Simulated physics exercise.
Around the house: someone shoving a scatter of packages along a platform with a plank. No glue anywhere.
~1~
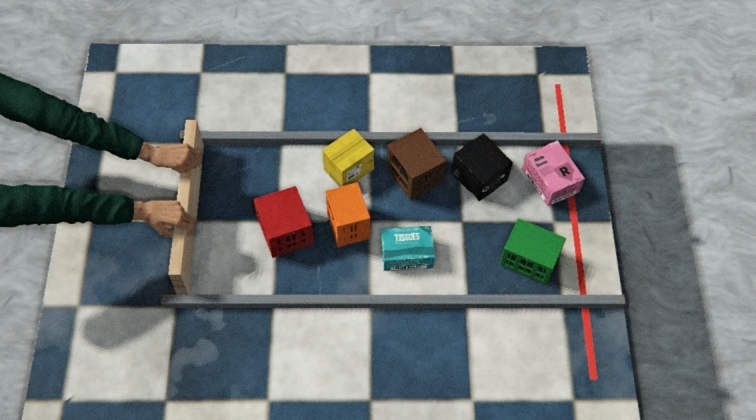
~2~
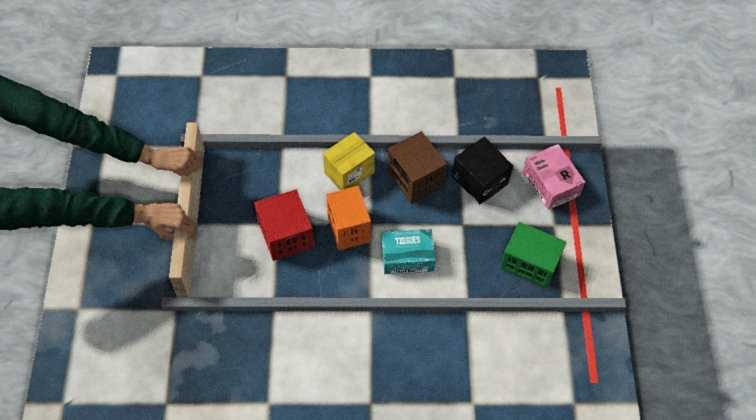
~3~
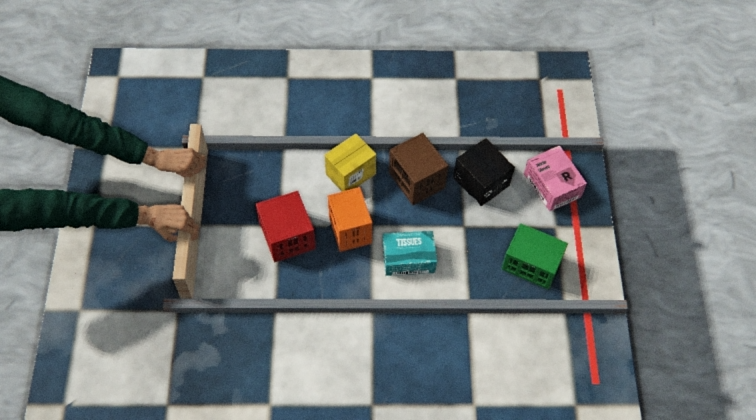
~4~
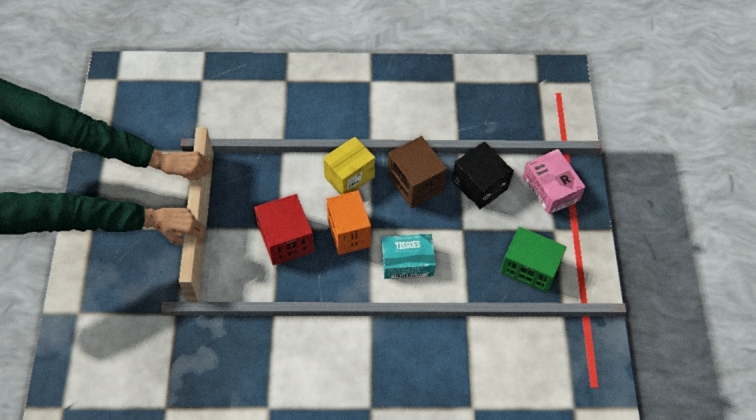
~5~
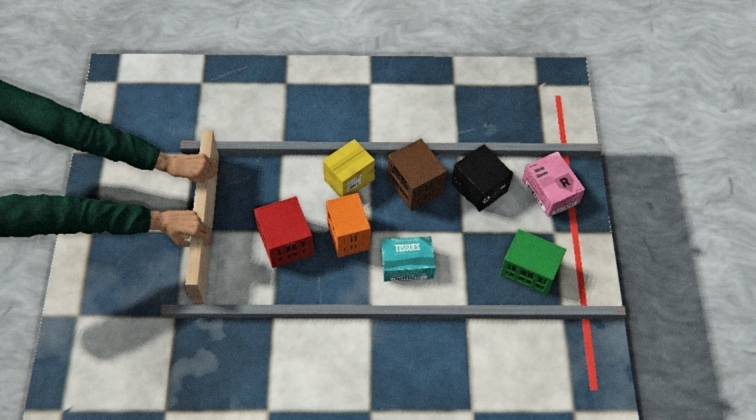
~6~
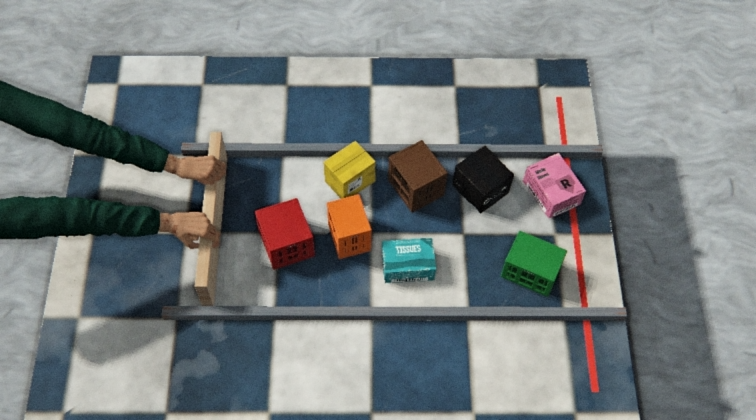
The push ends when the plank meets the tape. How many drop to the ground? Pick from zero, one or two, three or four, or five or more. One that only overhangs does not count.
Outcome: The number that fall off is five or more.
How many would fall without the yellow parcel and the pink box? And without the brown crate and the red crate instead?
4 in the first case, 3 in the second.
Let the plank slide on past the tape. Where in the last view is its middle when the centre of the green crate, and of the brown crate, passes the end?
Near (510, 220) and (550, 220).
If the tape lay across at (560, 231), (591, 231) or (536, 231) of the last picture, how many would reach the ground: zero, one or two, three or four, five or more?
One after another: Five or over; 5 or more; three or four.
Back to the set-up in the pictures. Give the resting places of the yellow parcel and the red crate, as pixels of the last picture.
About (594, 187), and the other about (603, 241).
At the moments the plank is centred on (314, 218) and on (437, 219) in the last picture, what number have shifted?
First 3, then 8.
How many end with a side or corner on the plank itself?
The number is 2.
Soon after, none off yet; pink box at rest near (554, 186); green crate at rest near (534, 264); black box at rest near (482, 180).
After that, none off yet; pink box displaced about its own width near (592, 191); green crate displaced a little near (564, 264); black box displaced about its own width near (553, 186).
In the end, the number that fall off is five or more; gone, orange crate, turquoise box, brown crate, black box, green crate and pink box.
